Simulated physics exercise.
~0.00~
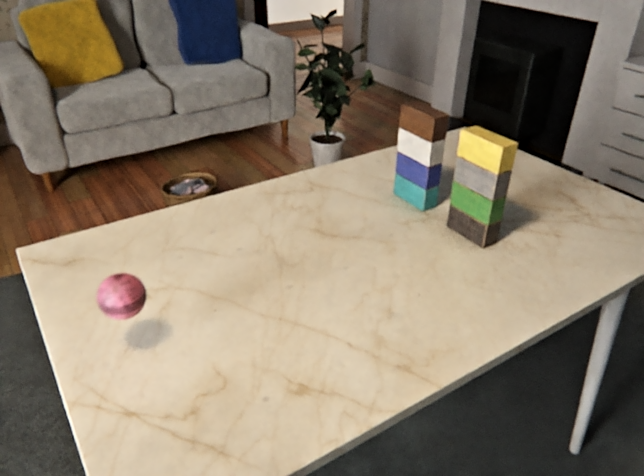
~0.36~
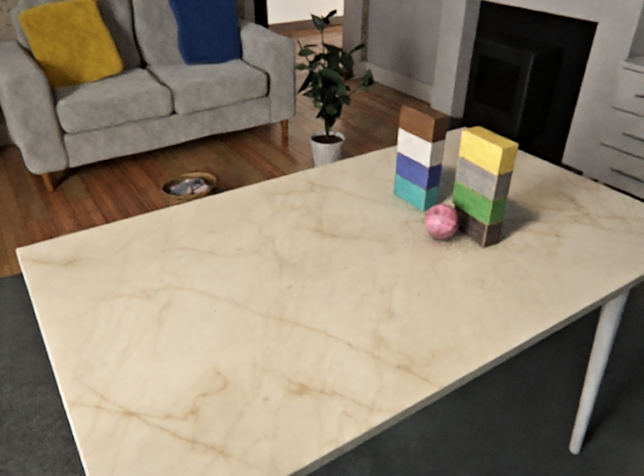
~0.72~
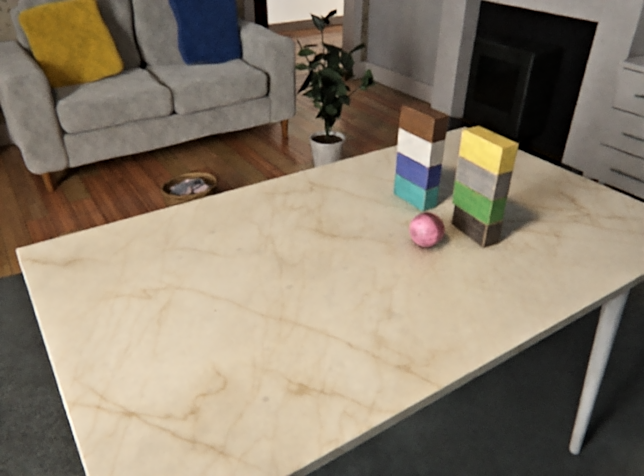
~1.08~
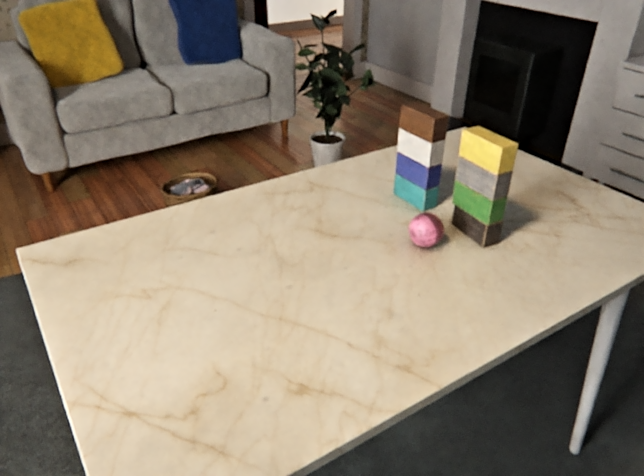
At the start, a pink ball hangs in the air above the left side of a pale marble-patterned table, its shadow below it, while two stacks of coloured blocks stand toward the right. One stack has brown, white, blue and turquoise blocks, and the other has yellow, grey, green and black ones. The ball flies right and reaches the lower part of the stack topped with yellow. It then moves back a short way to the left and comes to rest on the tabletop. Both stacks remain upright, with the yellow block still on top.
